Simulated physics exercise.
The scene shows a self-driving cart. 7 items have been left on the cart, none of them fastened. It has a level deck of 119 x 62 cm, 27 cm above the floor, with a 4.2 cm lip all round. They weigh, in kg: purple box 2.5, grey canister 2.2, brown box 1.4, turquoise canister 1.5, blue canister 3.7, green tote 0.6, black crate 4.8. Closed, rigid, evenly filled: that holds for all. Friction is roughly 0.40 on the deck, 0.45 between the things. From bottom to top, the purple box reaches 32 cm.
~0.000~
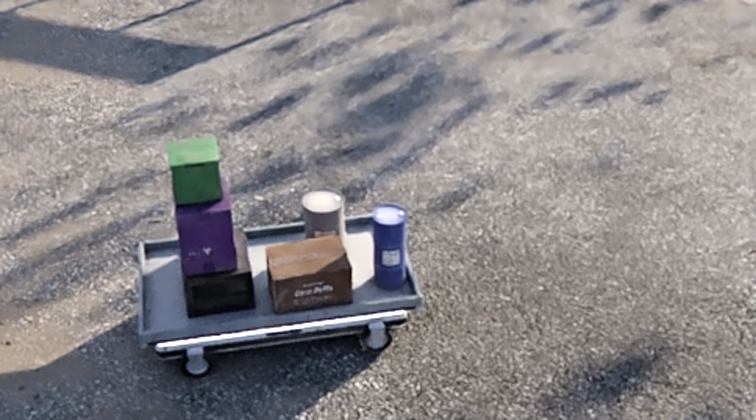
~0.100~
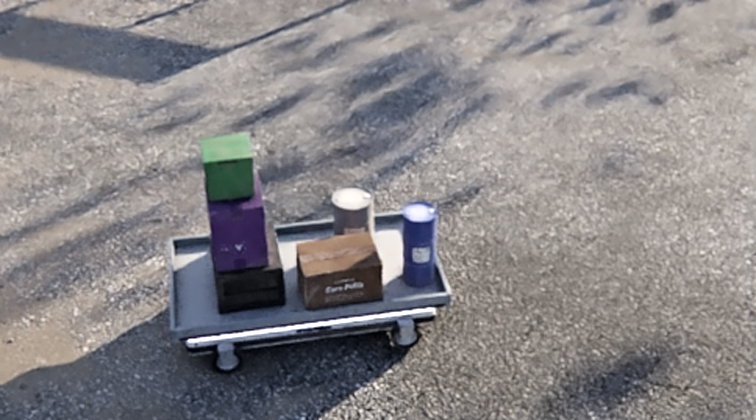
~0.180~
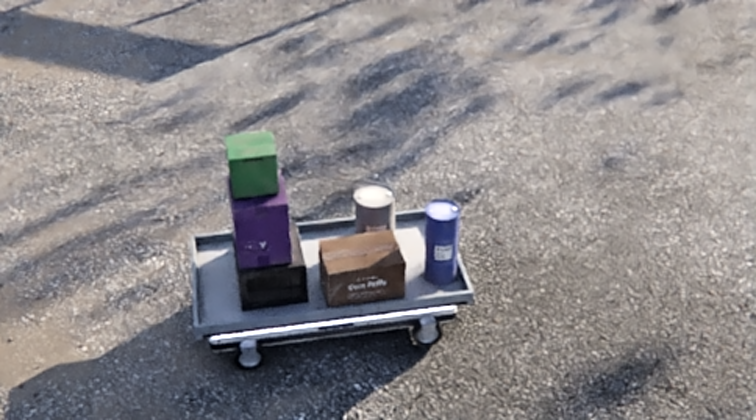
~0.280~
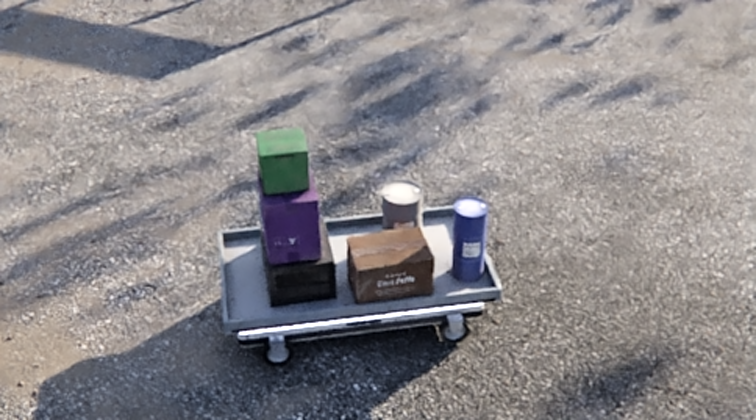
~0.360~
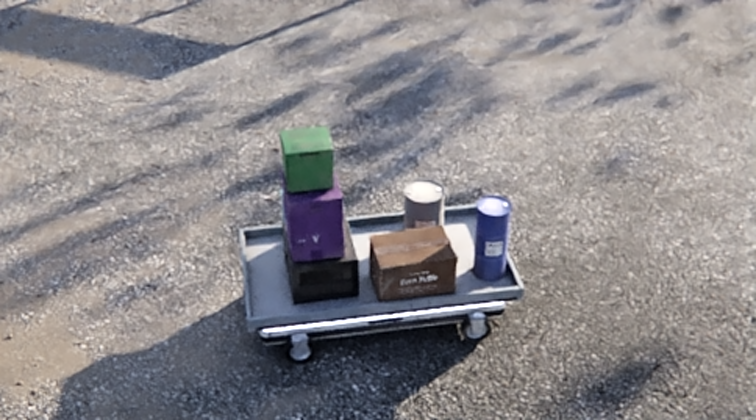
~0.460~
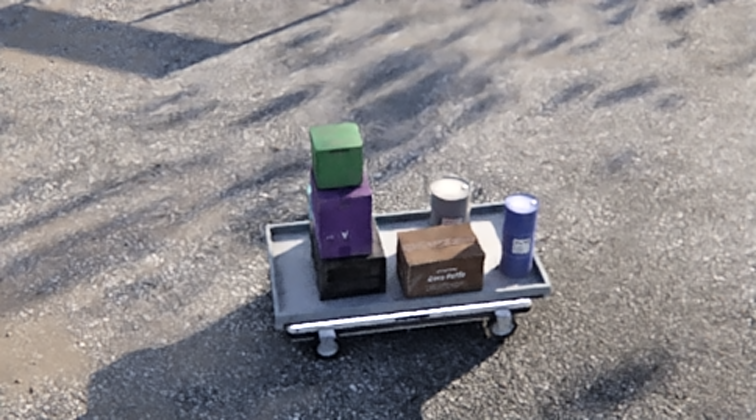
Grey flat cart rolling slowly rightward across sunlit, shadow-streaked pavement, carrying stacked green, purple and black boxes, a brown box and canisters.
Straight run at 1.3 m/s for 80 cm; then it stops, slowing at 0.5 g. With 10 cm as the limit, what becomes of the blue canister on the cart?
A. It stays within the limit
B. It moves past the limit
The answer is A.
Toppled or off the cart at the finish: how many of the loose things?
The number is 0.
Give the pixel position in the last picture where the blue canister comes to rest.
Somewhere around (600, 228).
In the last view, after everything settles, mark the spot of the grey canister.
Rest position, about (535, 205) px.
By 0.76 s, 94 cm covered; green tote 2 cm from its spot.
By 0.86 s, 97 cm covered; blue canister tilted 4° near (602, 227); green tote 5 cm from its spot; purple box 3 cm from its spot.
By 0.96 s, 97 cm covered, stopped; blue canister tilted 4° near (603, 227); green tote 7 cm from its spot; purple box 5 cm from its spot.
When it is over (1.6 s), all 7 within 10 cm of the start. In the last view, blue canister near (600, 228).
